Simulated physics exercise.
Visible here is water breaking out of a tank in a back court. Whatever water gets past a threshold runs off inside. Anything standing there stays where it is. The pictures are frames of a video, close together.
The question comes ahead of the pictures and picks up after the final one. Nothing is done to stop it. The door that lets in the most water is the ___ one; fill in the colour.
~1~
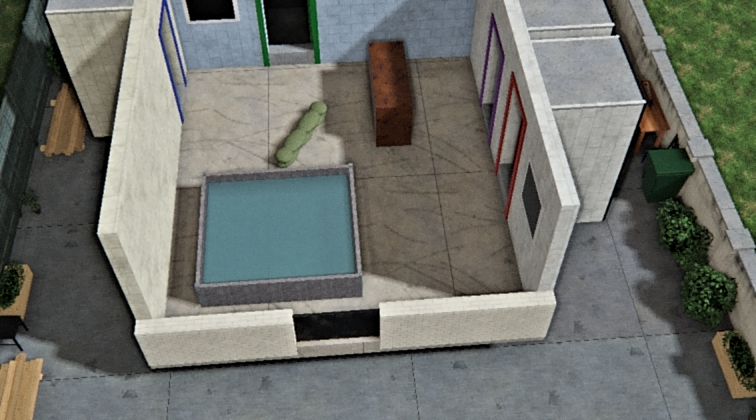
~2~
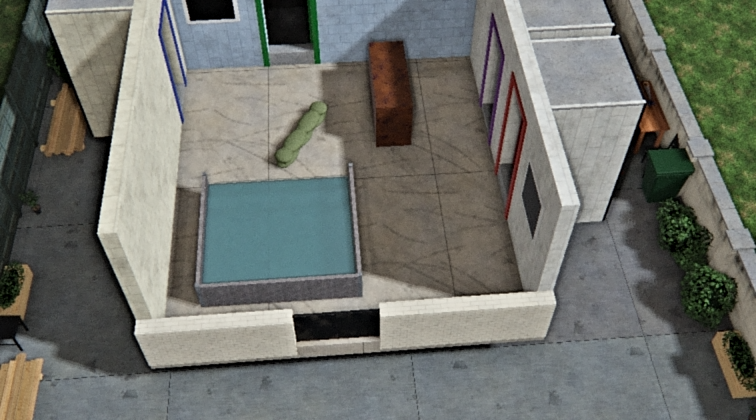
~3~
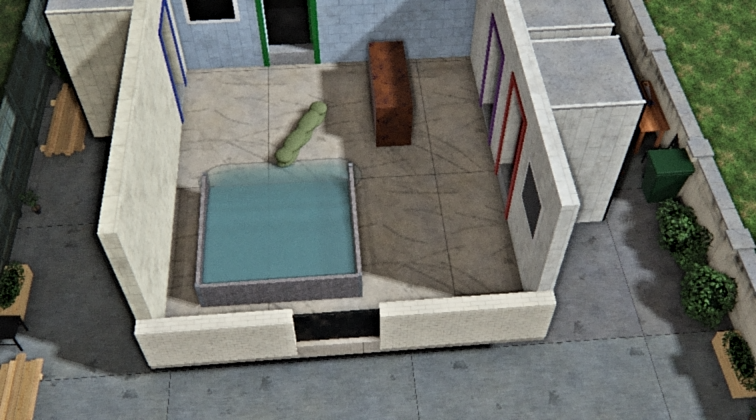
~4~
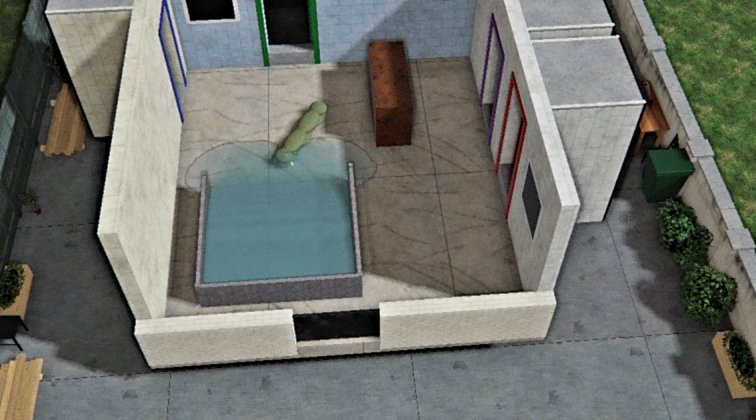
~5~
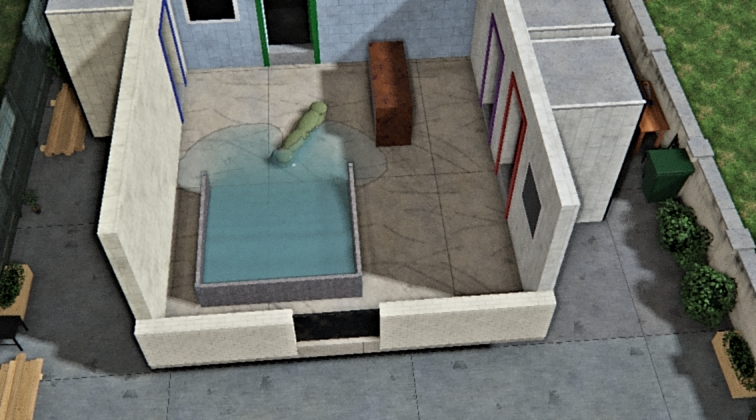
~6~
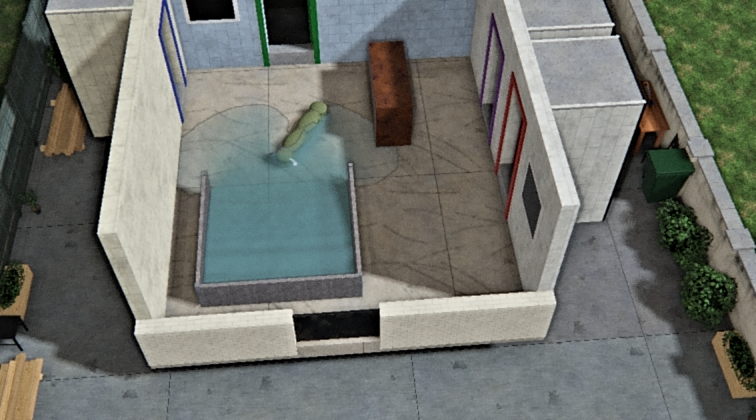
Blue.
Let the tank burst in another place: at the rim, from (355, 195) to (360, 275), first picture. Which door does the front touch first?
That would be the door marked red.
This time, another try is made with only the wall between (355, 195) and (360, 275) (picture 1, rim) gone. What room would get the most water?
The purple door.
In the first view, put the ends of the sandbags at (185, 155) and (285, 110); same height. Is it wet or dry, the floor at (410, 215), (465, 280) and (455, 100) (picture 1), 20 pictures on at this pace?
One after the other: Clear, not flooded, wet.
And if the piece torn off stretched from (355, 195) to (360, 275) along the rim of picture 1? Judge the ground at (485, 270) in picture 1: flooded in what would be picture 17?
At that place: Covered.
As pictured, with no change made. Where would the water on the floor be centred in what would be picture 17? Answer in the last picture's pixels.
The water's centre sits above (286, 166).
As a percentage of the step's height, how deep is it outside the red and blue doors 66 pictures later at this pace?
About 30 %, then 50 %.
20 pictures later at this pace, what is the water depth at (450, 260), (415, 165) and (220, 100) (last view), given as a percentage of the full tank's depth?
First spot roughly 0 %, second 10 %, third 35 %.
A moment on, water covers 35 % of the floor; green door wet at the sill, nothing in, purple door not reached, blue door wet at the sill, nothing in, red door not reached.
Next, water covers 45 % of the floor; green door wet at the sill, nothing in, purple door not reached, blue door a trickle in, red door not reached.
Then, water covers 55 % of the floor; green door wet at the sill, nothing in, purple door wet at the sill, nothing in, blue door some in, red door wet at the sill, nothing in.
Later, water covers 80 % of the floor; green door wet at the sill, nothing in, purple door a trickle in, blue door a lot in, red door wet at the sill, nothing in.
In the end, water covers 95 % of the floor; green door wet at the sill, nothing in, purple door a trickle in, blue door a lot in, red door wet at the sill, nothing in; the blue door has let in the most.
